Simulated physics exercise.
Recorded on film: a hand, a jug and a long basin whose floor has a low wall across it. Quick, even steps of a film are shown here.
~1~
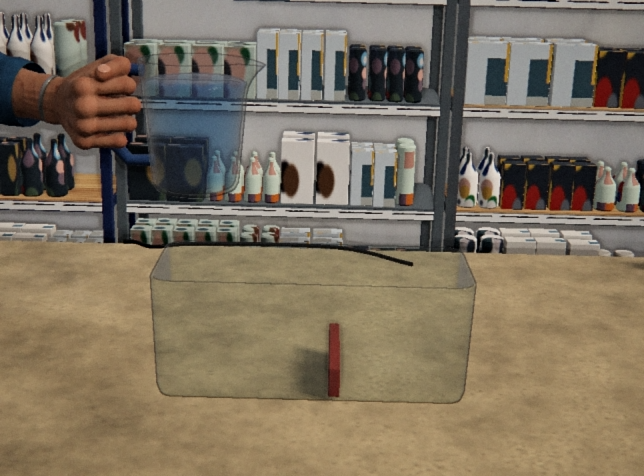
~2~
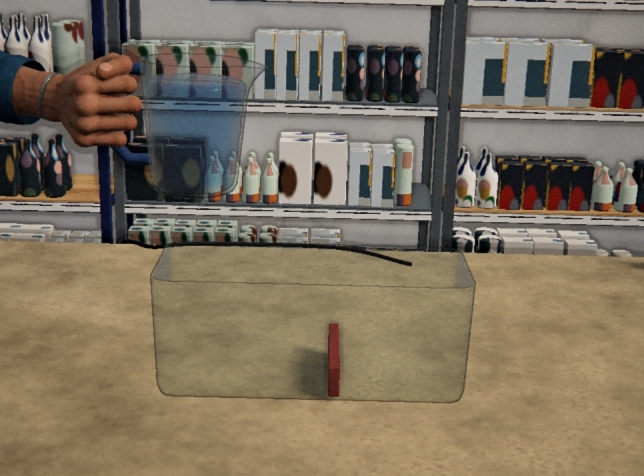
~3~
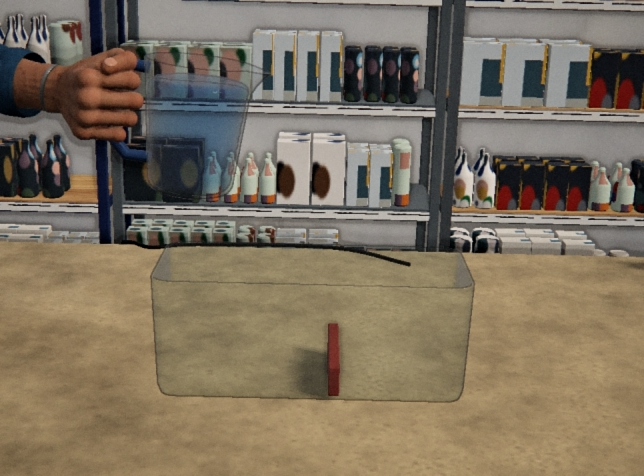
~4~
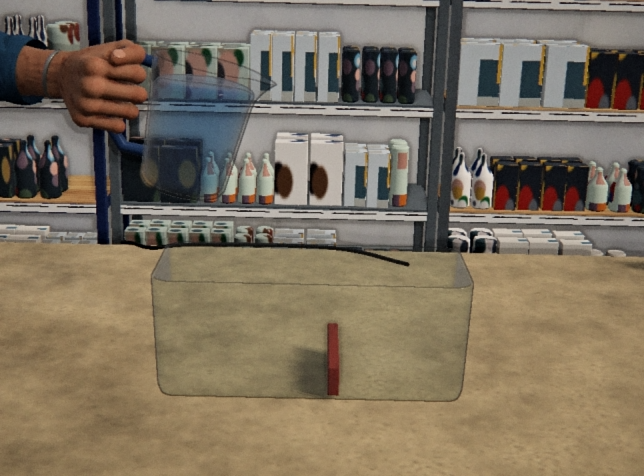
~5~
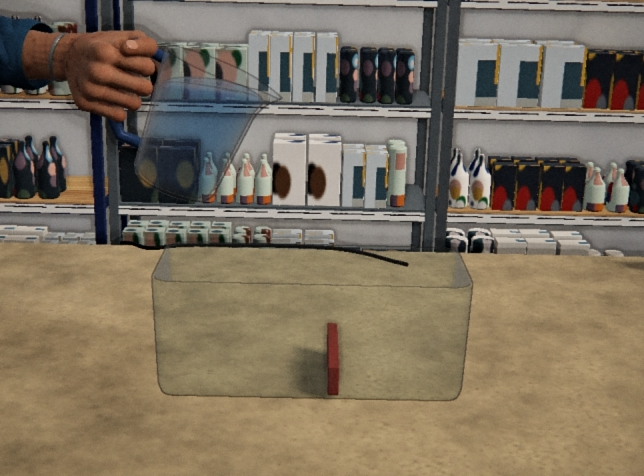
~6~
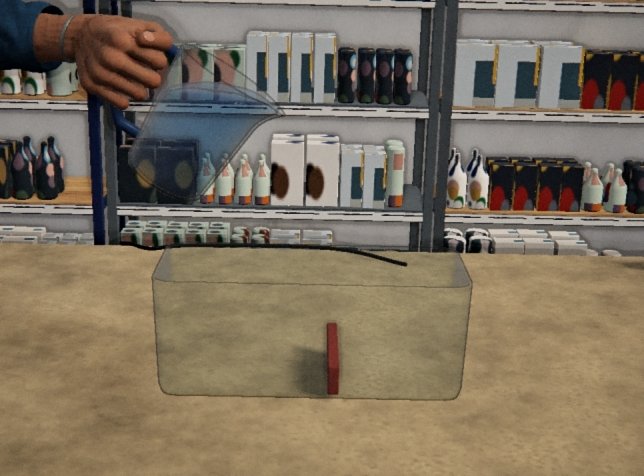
In a shop with stocked shelves behind, a hand held a clear bluish jug above and left of a see-through basin with a low red wall inside, then steadily tilted the jug to the right.
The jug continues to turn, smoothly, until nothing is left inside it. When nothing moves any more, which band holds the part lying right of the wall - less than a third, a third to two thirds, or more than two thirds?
Reaches a third, not past two thirds.
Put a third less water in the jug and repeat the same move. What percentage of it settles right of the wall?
Close to 40 per cent, more or less.
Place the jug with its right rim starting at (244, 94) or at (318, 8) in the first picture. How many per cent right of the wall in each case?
You'd get around 20 per cent and then around 75 per cent.
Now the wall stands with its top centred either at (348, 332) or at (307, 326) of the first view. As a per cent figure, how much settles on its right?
It would come to roughly 20 per cent the first time and roughly 90 per cent the second.
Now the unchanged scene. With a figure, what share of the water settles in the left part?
I'd say close to 40 per cent.
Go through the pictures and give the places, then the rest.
The first picture shows tilt 0°; pouring edge (266, 63); surface from (146, 79) to (248, 82); the long basin's rim runs from (159, 261) to (468, 269); the wall's top is at (334, 346).
The second picture shows tilt 1°; pouring edge (267, 66); surface from (148, 79) to (248, 83).
The third picture shows tilt 6°; pouring edge (271, 73); surface from (150, 77) to (250, 86).
The fourth picture shows tilt 13°; pouring edge (277, 83); surface from (155, 78) to (256, 90).
The fifth picture shows tilt 22°; pouring edge (283, 97); surface from (156, 92) to (266, 96).
The sixth picture shows tilt 32°; pouring edge (287, 114); surface from (152, 108) to (279, 104).
A moment on, the jug is tipped on its side and 60 per cent is still to pour, 3 is left of the wall and 11 right of it.
Next, the jug is tipped on its side and 22 per cent is still to pour, 24 is left of the wall and 36 right of it.
Then the jug is tipped on its side and 5 per cent is still to pour, 30 is left of the wall and 59 right of it.
Later the jug is tipped on its side and 1 per cent is still to pour, 38 is left of the wall and 60 right of it.
Finally, 42 per cent lies left of the wall, 57 right of it and 1 outside.
